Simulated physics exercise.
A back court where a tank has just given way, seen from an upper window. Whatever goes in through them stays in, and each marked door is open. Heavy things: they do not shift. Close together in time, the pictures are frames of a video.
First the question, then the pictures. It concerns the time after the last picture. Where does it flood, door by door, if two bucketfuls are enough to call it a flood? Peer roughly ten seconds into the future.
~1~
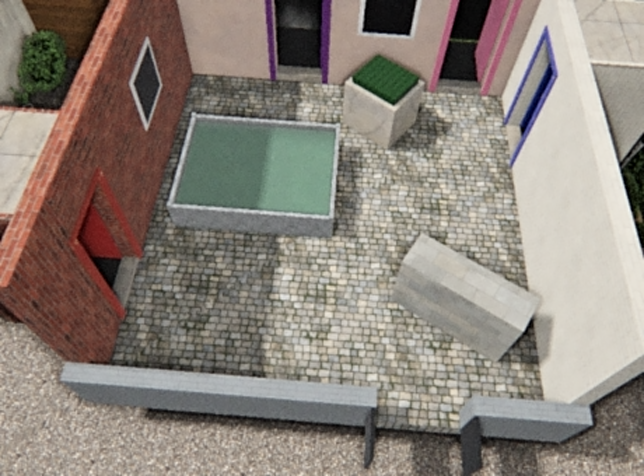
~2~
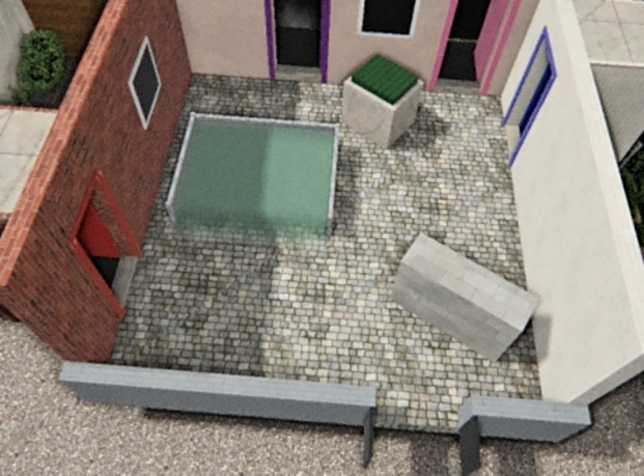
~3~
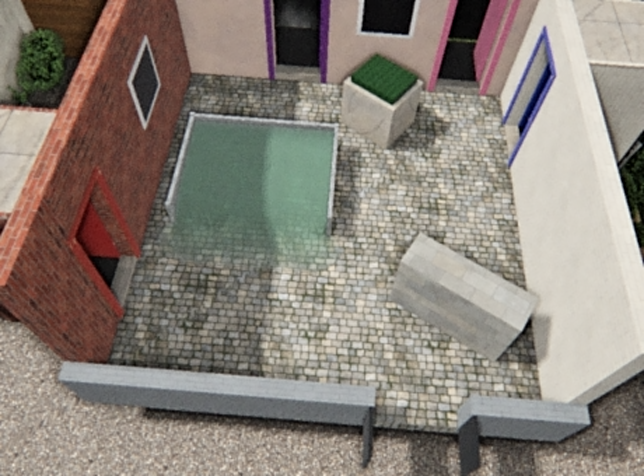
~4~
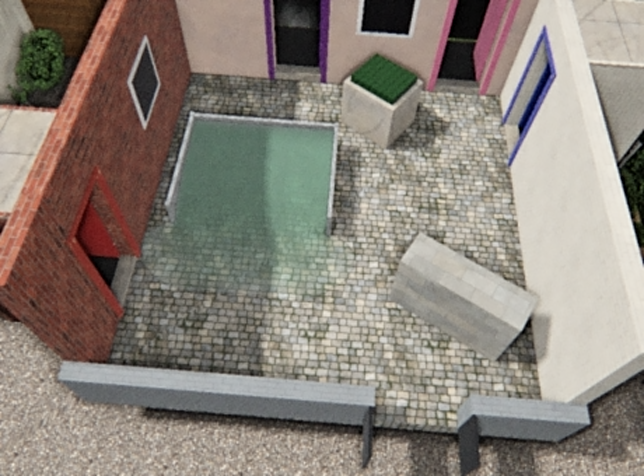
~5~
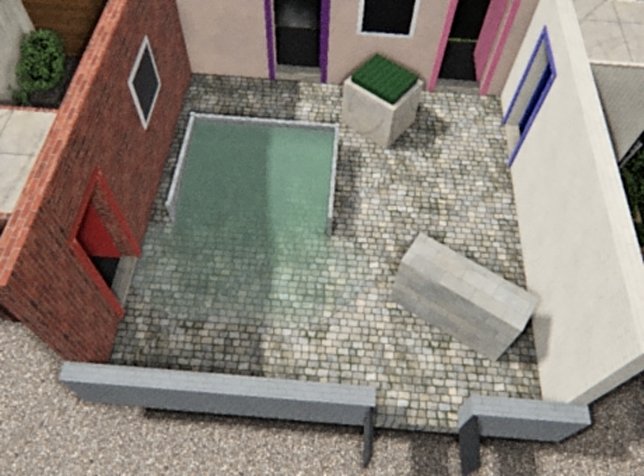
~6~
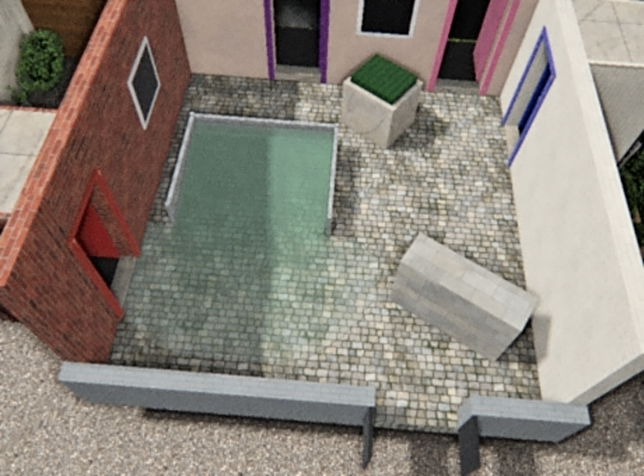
At the blue door it does not flood; at the pink door it does not flood; at the purple door it does not flood; at the red door it floods.
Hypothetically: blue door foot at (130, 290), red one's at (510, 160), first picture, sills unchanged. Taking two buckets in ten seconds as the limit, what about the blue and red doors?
The blue door gets past the limit, and the red door comes up short as well.
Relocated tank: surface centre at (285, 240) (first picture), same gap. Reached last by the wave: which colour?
Answer: The door marked pink.
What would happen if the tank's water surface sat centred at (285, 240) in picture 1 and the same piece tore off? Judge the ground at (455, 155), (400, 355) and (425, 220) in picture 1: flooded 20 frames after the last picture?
One after the other: Untouched, reached, untouched.
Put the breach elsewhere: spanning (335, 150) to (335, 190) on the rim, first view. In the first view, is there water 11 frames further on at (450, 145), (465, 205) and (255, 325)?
Point by point: Swamped, swamped and untouched.
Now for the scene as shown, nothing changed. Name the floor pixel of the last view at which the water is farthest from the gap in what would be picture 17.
The farthest wet point should be near (442, 408).
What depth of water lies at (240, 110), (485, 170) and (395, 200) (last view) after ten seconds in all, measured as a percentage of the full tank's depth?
My figures are about 2, 8 and 4 percent.
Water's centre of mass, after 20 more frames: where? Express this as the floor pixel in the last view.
Point: (262, 293).
A moment on, water covers 30 % of the floor; the blue door not reached, the pink door not reached, the purple door not reached, the red door wet at the sill, nothing in.
Next, water covers 35 % of the floor; the blue door not reached, the pink door not reached, the purple door not reached, the red door under two buckets in.
Then, water covers 40 % of the floor; the blue door not reached, the pink door not reached, the purple door not reached, the red door over two buckets in.
Later, water covers 70 % of the floor; the blue door not reached, the pink door not reached, the purple door not reached, the red door far over two buckets in.
In the end, water covers 90 % of the floor; the blue door under two buckets in, the pink door wet at the sill, nothing in, the purple door wet at the sill, nothing in, the red door far over two buckets in.
